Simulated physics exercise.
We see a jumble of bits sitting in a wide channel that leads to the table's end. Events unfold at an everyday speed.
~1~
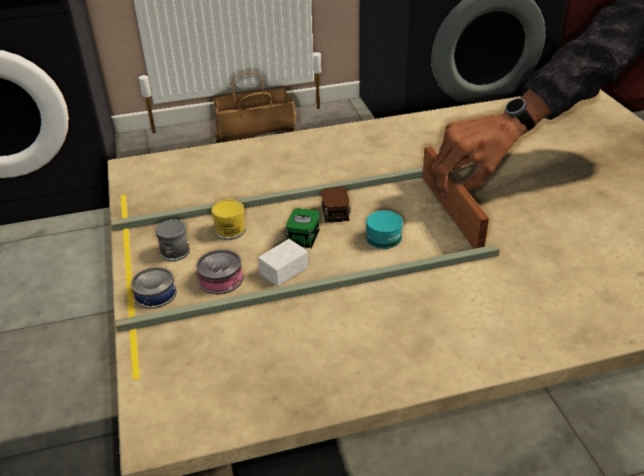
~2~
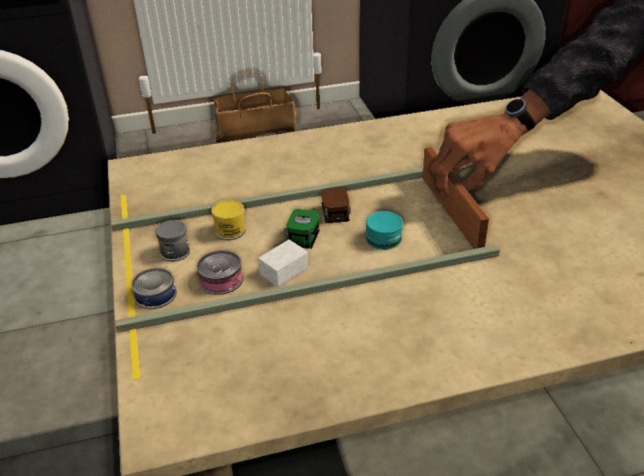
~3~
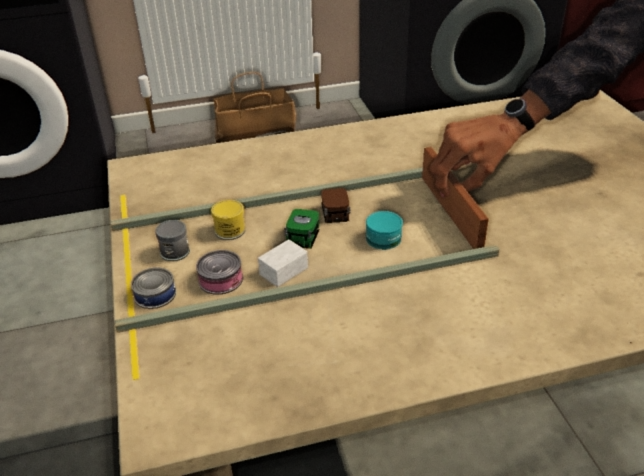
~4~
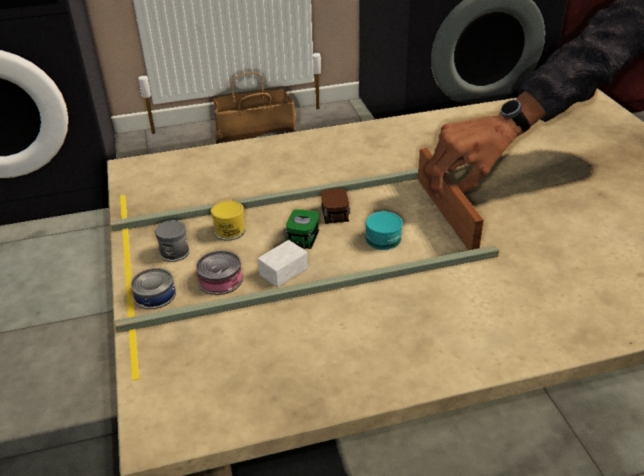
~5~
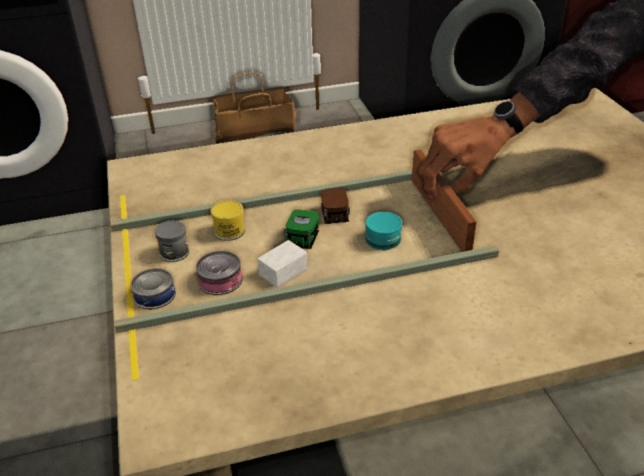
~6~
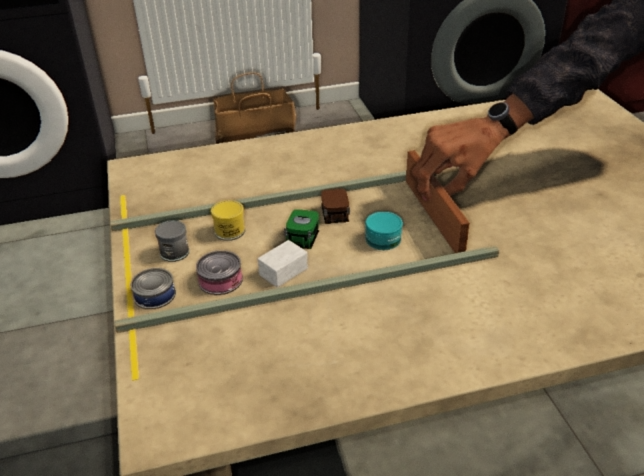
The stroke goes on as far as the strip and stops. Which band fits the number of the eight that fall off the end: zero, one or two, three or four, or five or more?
The band is five or more.
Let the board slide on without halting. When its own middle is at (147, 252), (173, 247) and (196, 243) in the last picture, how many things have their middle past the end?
5; 2; 1.
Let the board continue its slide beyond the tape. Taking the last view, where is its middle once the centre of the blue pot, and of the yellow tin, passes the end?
Near (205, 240), then near (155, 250).
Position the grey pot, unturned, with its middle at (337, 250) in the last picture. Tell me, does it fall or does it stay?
Then it stays on.
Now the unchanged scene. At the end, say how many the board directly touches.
Total: 2.
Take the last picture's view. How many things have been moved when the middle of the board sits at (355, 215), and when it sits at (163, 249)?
That makes 2 at the first spot and 8 at the second.
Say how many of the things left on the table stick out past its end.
The tally is 2.
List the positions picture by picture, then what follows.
Blue pot (154, 288); grey pot (173, 240); pink pot (220, 272); board (453, 196); tape (129, 272), in the first picture.
Grey pot (173, 241); brown case (336, 206), in the second picture.
Pink pot (220, 272); green case (303, 229), in the third picture.
Blue pot (153, 288); board (447, 198), in the fourth picture.
Grey pot (172, 241); turquoise tub (384, 231), in the fifth picture.
Blue pot (153, 288); grey pot (173, 241); pink pot (220, 272); board (435, 200); tape (128, 273), in the sixth picture.
A little later, none off yet; blue pot at rest near (153, 288); grey pot at rest near (173, 241); pink pot at rest near (220, 272).
Next, none off yet; blue pot shifted a little near (139, 292); grey pot shifted a little near (155, 242); pink pot shifted about its own width near (183, 280).
When it is over, the number that fall off is five or more; down, turquoise tub, green case, yellow tin, pink pot, grey pot and blue pot.
